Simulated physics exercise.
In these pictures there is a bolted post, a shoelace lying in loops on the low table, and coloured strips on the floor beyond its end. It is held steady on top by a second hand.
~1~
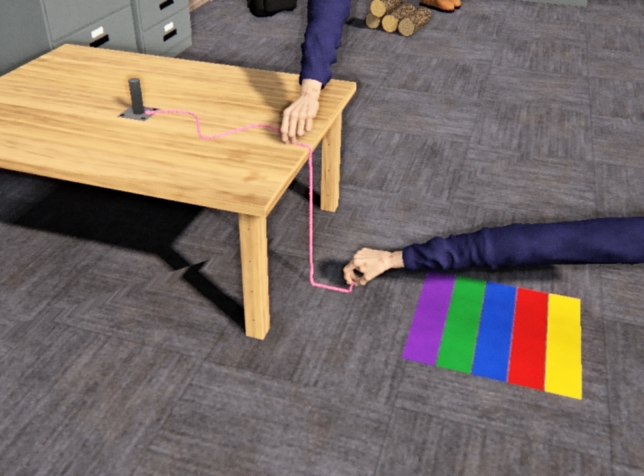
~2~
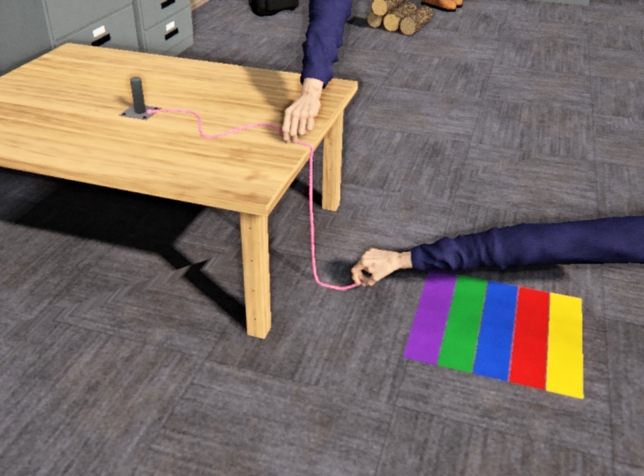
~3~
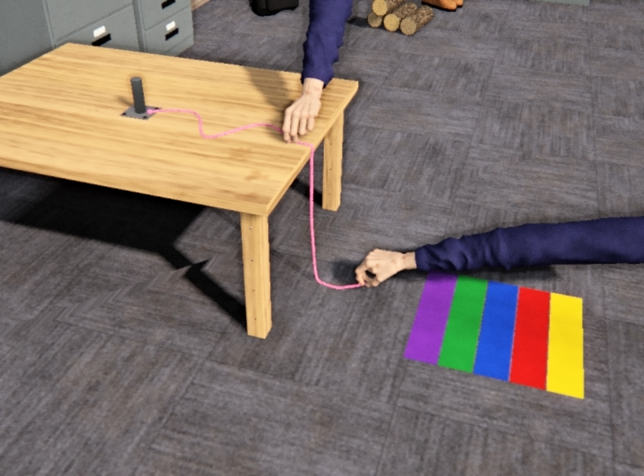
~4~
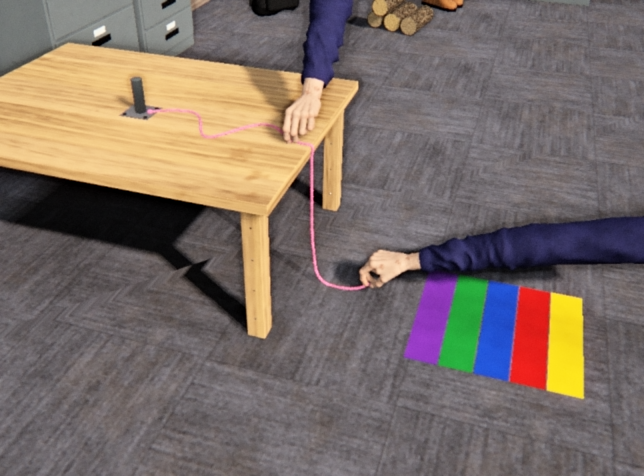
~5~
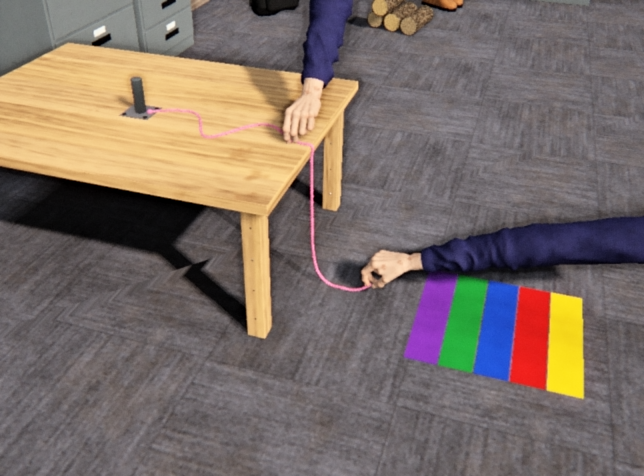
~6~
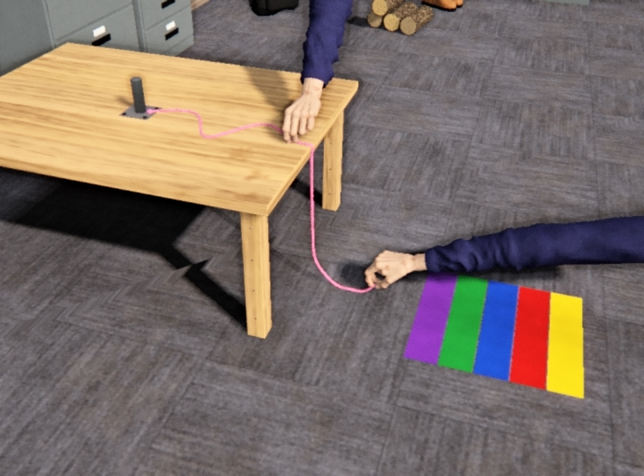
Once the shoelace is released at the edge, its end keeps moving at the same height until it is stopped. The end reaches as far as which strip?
As far as the red strip.
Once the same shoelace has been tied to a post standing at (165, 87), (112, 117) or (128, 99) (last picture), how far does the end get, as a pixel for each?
First (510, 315), then (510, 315), and last (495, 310).
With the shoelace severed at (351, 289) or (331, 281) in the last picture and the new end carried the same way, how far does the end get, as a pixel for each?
First try near (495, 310), second near (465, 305).
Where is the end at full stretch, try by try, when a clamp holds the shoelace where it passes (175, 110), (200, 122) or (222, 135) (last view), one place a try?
Try one gives (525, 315), try two (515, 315), and try three (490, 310).
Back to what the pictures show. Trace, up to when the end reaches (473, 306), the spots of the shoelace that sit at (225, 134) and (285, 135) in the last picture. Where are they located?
About (261, 135), and the other about (318, 168).
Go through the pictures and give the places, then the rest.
In the first frame, end (353, 282); purple (423, 343); green (457, 351); blue (491, 359); red (527, 367); yellow (563, 375).
In the second frame, end (361, 283); shoelace through (181, 111) (203, 136) (265, 125) (311, 152) (311, 216) (315, 272).
In the third frame, end (365, 283).
In the fourth frame, end (369, 284); shoelace through (181, 111) (204, 136) (265, 125) (312, 152) (312, 215) (317, 272).
In the fifth frame, end (371, 284).
In the sixth frame, end (374, 285); shoelace through (181, 111) (204, 136) (265, 124) (311, 152) (312, 215) (323, 272).
A little later, end near (474, 306); over green.
Next, end near (510, 313); over blue.
When it is tight, end near (533, 318); over red. It gets as far as the red strip.
